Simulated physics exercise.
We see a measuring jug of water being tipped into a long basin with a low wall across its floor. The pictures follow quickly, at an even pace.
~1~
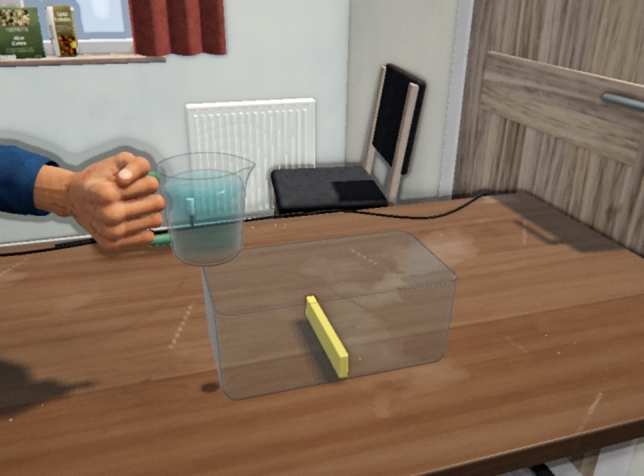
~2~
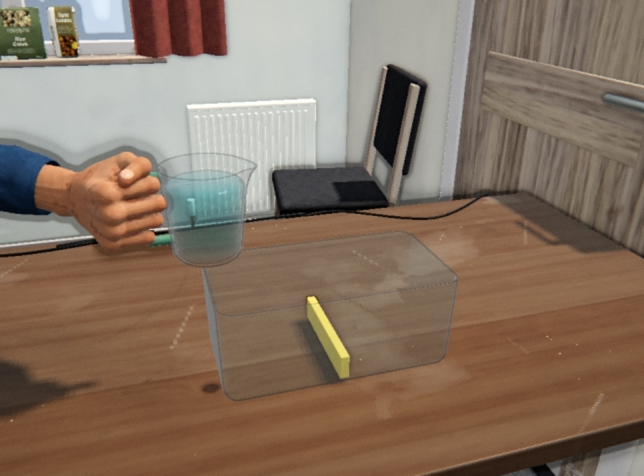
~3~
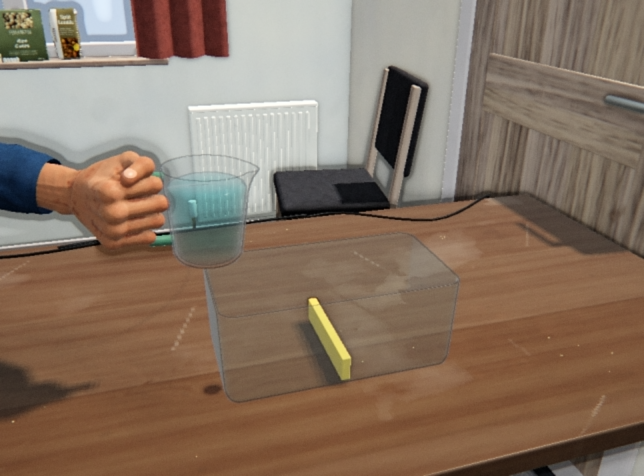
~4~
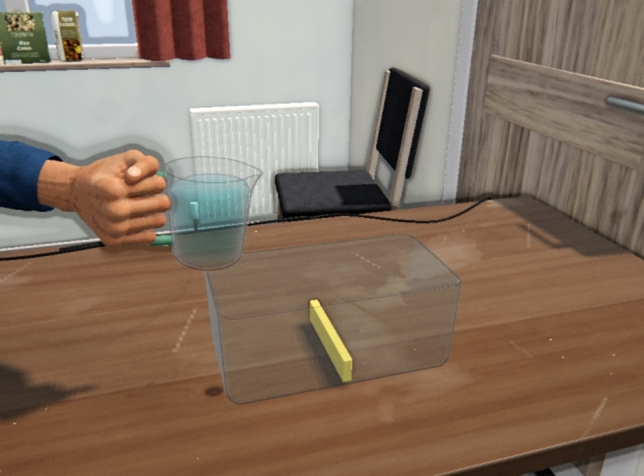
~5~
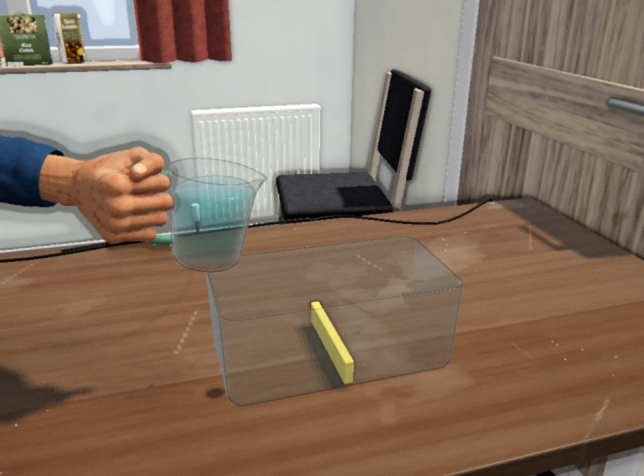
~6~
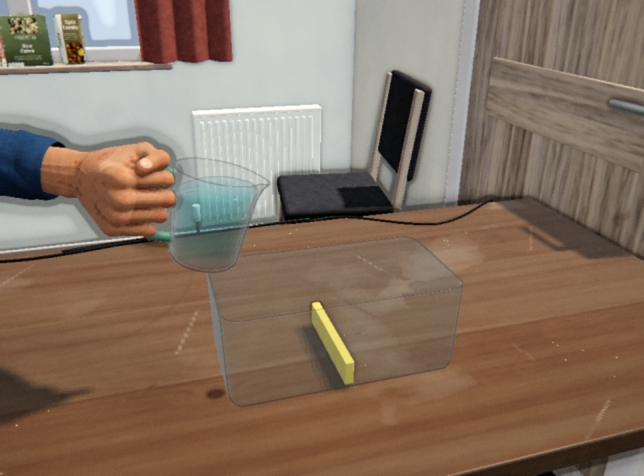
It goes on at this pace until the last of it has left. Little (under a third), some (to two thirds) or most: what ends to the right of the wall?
The share right of the wall is under a third.
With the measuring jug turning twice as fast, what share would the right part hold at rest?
About 10 per cent.
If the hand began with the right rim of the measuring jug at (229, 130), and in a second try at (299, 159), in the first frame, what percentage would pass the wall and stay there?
First some 5, then 95 per cent.
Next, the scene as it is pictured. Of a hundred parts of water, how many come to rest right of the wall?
Close to 15 per cent.
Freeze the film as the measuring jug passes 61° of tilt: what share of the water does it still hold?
About 80 per cent.
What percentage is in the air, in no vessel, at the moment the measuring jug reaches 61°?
Some 15 per cent.
A moment on, the measuring jug is tipped part way and 81 per cent is still to pour, 6 is left of the wall and 0 right of it.
Next, the measuring jug is tipped on its side and 31 per cent is still to pour, 43 is left of the wall and 12 right of it.
Then the measuring jug is tipped on its side and 4 per cent is still to pour, 79 is left of the wall and 14 right of it.
Later the measuring jug is tipped on its side and 0 per cent is still to pour, 83 is left of the wall and 16 right of it.
Finally, 83 per cent lies left of the wall, 16 right of it and 1 outside.
